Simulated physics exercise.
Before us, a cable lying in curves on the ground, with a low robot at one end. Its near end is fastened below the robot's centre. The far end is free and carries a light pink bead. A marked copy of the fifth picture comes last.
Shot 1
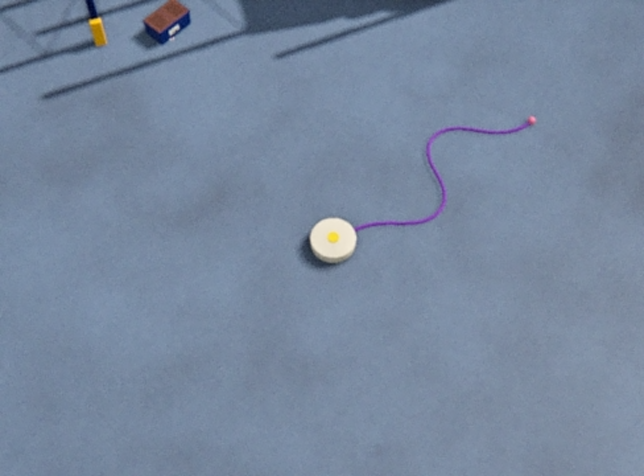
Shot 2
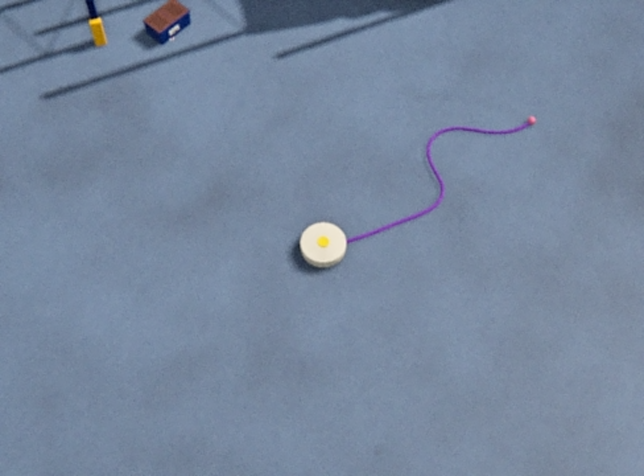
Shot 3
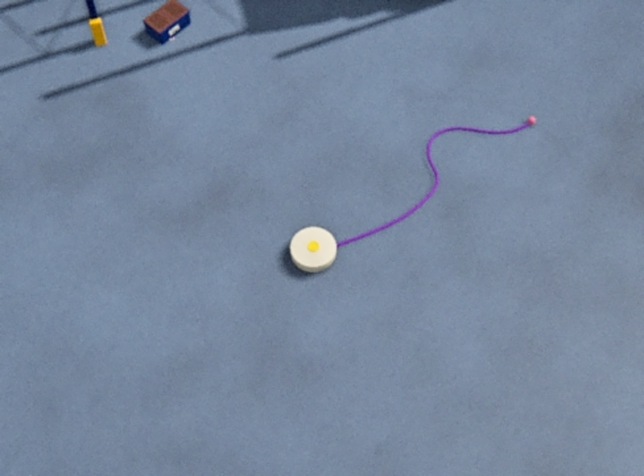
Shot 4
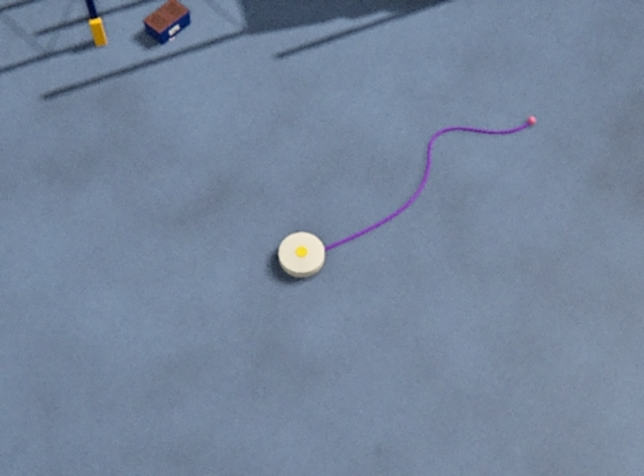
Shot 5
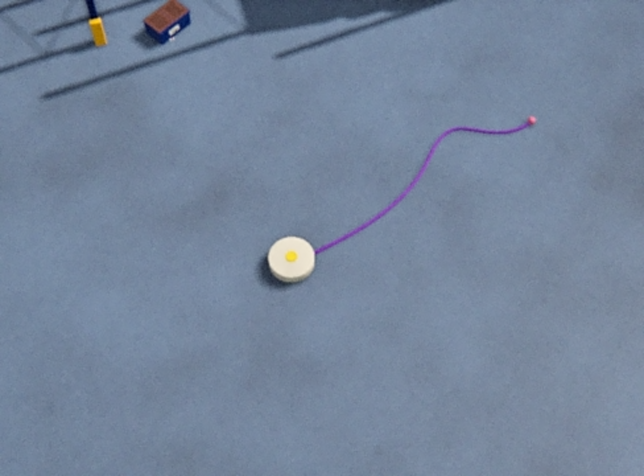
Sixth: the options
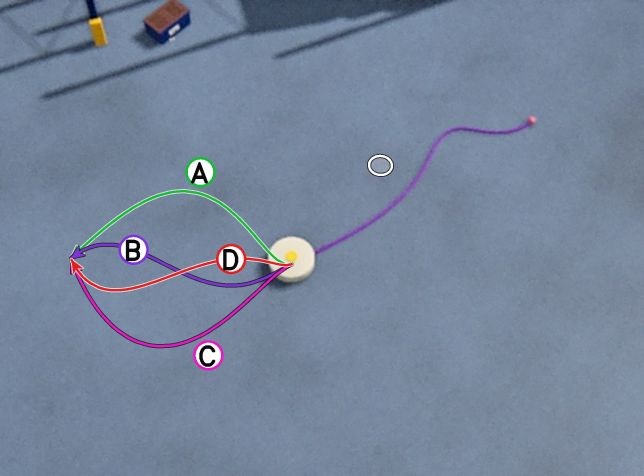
To begin with, a round cream robot with a yellow centre sits on blue-grey ground, a purple cable curving from it up to a pink bead at the right. The robot slides slowly down and to the left, drawing the cable's nearer curves straighter while the bead stays still.
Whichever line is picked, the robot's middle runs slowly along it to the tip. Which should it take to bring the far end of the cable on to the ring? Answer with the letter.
Route A.
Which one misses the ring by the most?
C.
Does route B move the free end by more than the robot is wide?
On that route, yes.
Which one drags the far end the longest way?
That is C.
On the marked copy, A from (292, 264) via (186, 191) to (71, 258); B from (292, 264) via (177, 270) to (71, 258); C from (292, 264) via (171, 346) to (71, 260); D from (292, 264) via (171, 276) to (71, 260); the ring at (380, 165).
Following A. Soon after the start, robot (221, 200), middle of the cable (382, 184), free end (517, 126).
Later, robot (126, 208), middle of the cable (289, 181), free end (441, 153).
In the end, robot (69, 254), middle of the cable (229, 200), free end (381, 164); the free end is on the ring.
As for the rest, B leaves the free end at (392, 188); C leaves the free end at (383, 205); D leaves the free end at (386, 185).
